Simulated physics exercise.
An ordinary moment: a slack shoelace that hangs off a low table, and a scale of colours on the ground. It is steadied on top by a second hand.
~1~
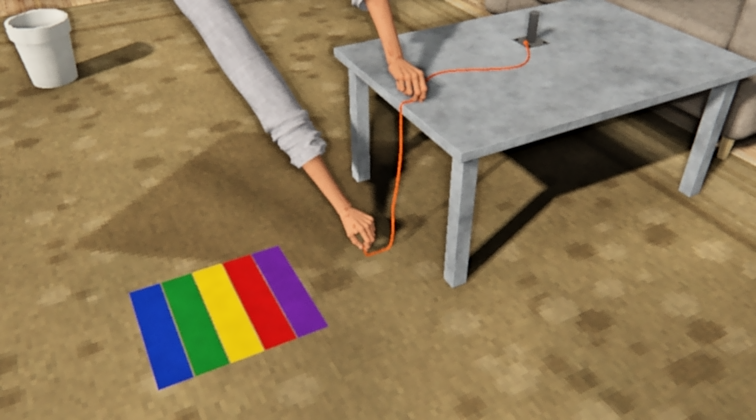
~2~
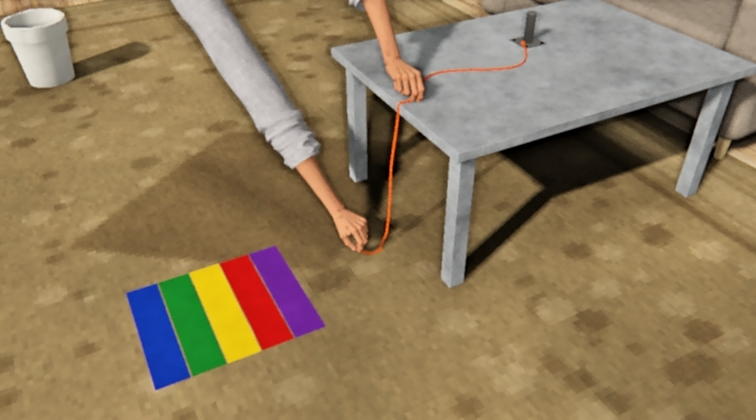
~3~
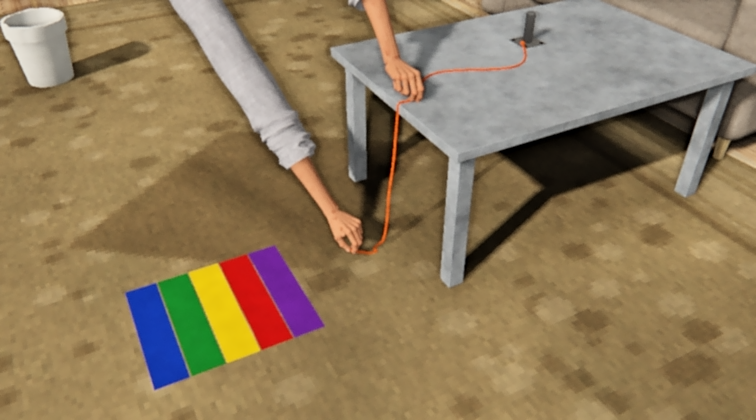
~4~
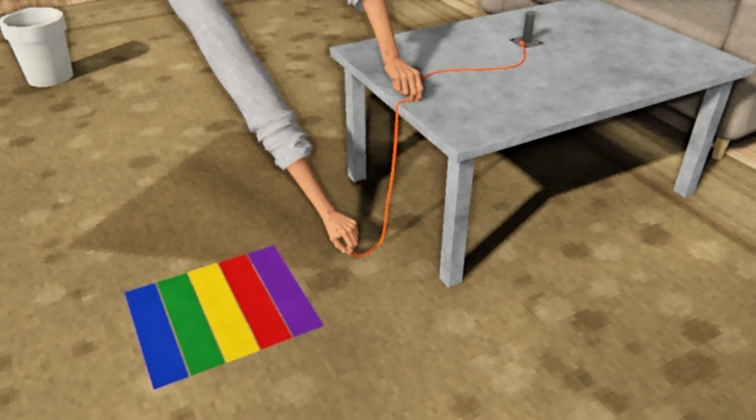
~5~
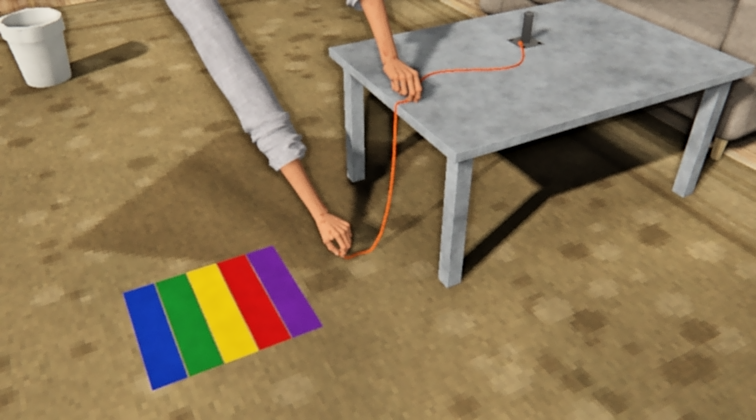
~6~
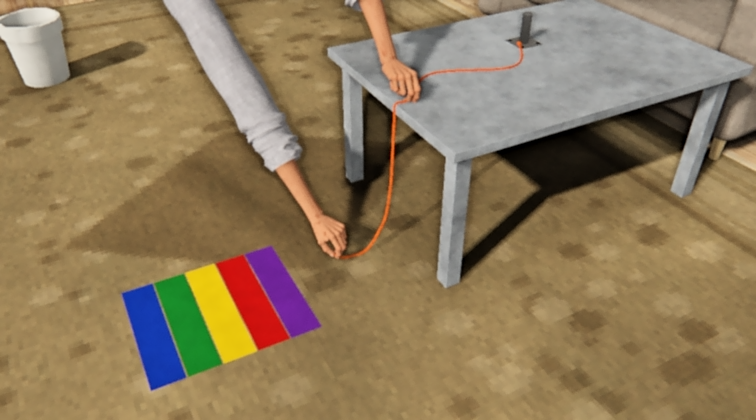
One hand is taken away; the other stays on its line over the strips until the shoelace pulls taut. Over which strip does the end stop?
Over the yellow strip.
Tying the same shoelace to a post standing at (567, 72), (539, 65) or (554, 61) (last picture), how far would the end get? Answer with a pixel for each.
Approximate places, in that order: (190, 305), (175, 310), (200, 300).
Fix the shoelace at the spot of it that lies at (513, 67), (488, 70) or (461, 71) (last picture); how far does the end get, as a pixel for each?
Roughly (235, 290), (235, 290) and (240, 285), in that order.
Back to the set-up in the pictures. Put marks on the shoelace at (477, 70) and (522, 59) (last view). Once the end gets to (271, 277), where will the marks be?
(451, 69), then (492, 54).
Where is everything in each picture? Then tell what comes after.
The first picture shows end (364, 248); purple (304, 316); red (273, 327); yellow (239, 339); green (205, 352); blue (170, 365).
The second picture shows end (357, 249); shoelace through (526, 54) (485, 70) (425, 79) (398, 112) (391, 176) (387, 231).
The third picture shows end (352, 250).
The fourth picture shows end (347, 251); shoelace through (525, 54) (484, 69) (424, 79) (397, 111) (393, 175) (384, 231).
The fifth picture shows end (340, 254).
The sixth picture shows end (335, 255); shoelace through (522, 55) (481, 70) (421, 79) (395, 112) (391, 175) (379, 232).
Soon after, end near (271, 277); over purple.
After that, end near (233, 289); over red.
At the stop, end near (211, 297); over yellow. It gets as far as the yellow strip.
